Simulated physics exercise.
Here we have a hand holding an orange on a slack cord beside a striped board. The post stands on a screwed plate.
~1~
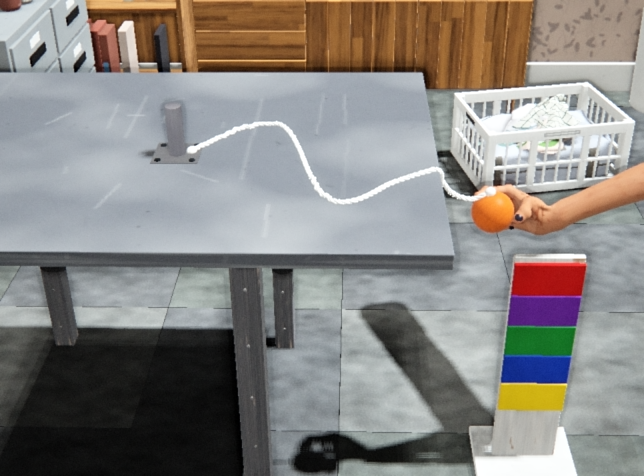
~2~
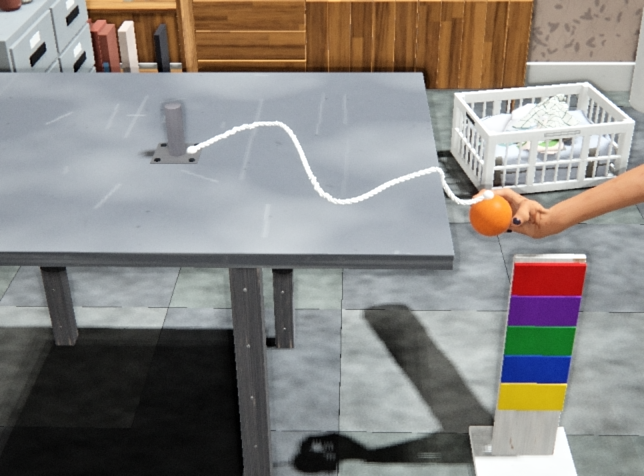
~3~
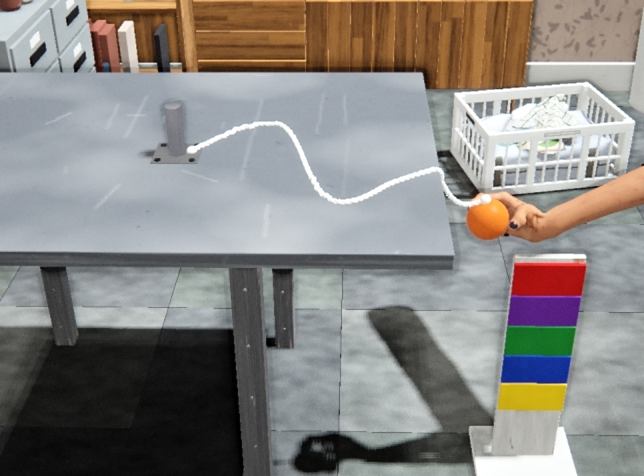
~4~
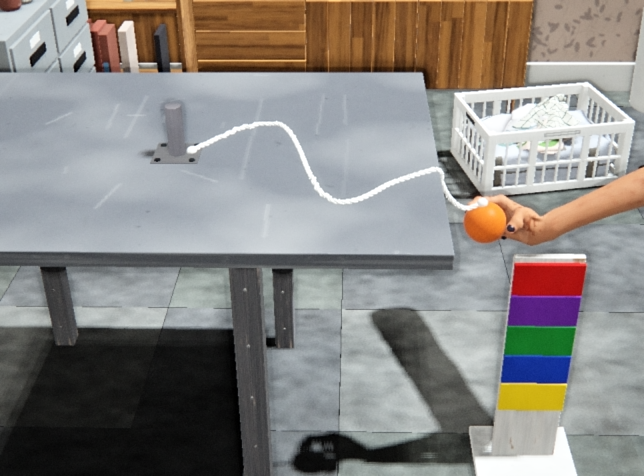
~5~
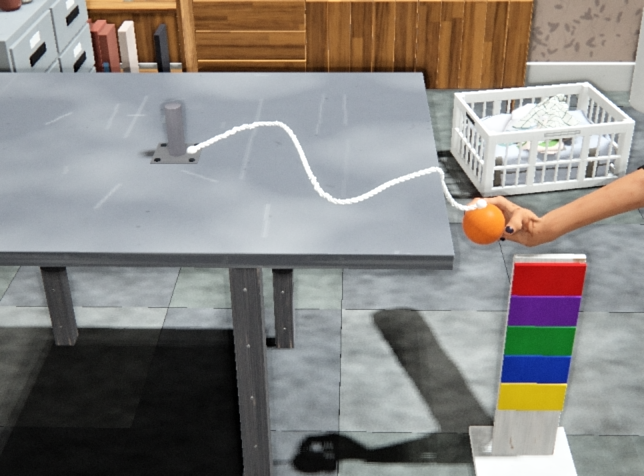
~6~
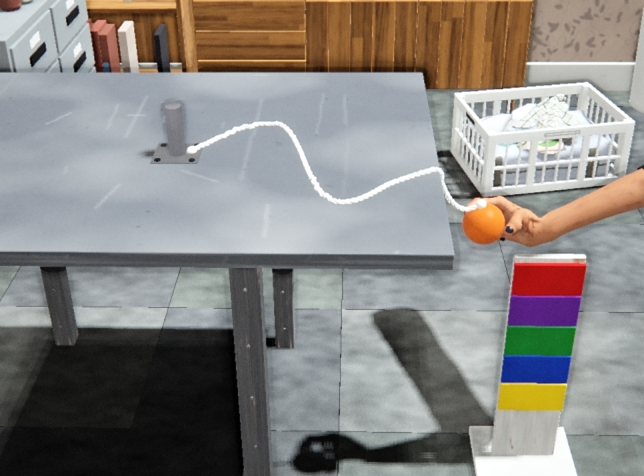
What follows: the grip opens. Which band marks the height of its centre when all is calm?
The cord holds its middle at yellow.
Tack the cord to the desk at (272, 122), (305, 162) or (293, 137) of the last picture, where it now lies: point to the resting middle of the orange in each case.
In that order: (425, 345), (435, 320) and (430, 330).
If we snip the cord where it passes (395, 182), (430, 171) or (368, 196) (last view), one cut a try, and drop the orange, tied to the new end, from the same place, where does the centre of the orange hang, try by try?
About (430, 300), (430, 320) and (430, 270).
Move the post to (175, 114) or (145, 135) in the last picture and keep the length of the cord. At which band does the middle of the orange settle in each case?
One after the other, blue; blue.
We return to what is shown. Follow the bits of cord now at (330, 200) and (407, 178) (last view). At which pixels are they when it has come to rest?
Near (435, 209) and (429, 282).
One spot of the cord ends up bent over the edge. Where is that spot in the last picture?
The one at (310, 174).
A little later, orange near (429, 349); level with blue.
Next, orange near (416, 374); level with yellow.
When it is over, orange near (420, 377); level with yellow. At yellow.
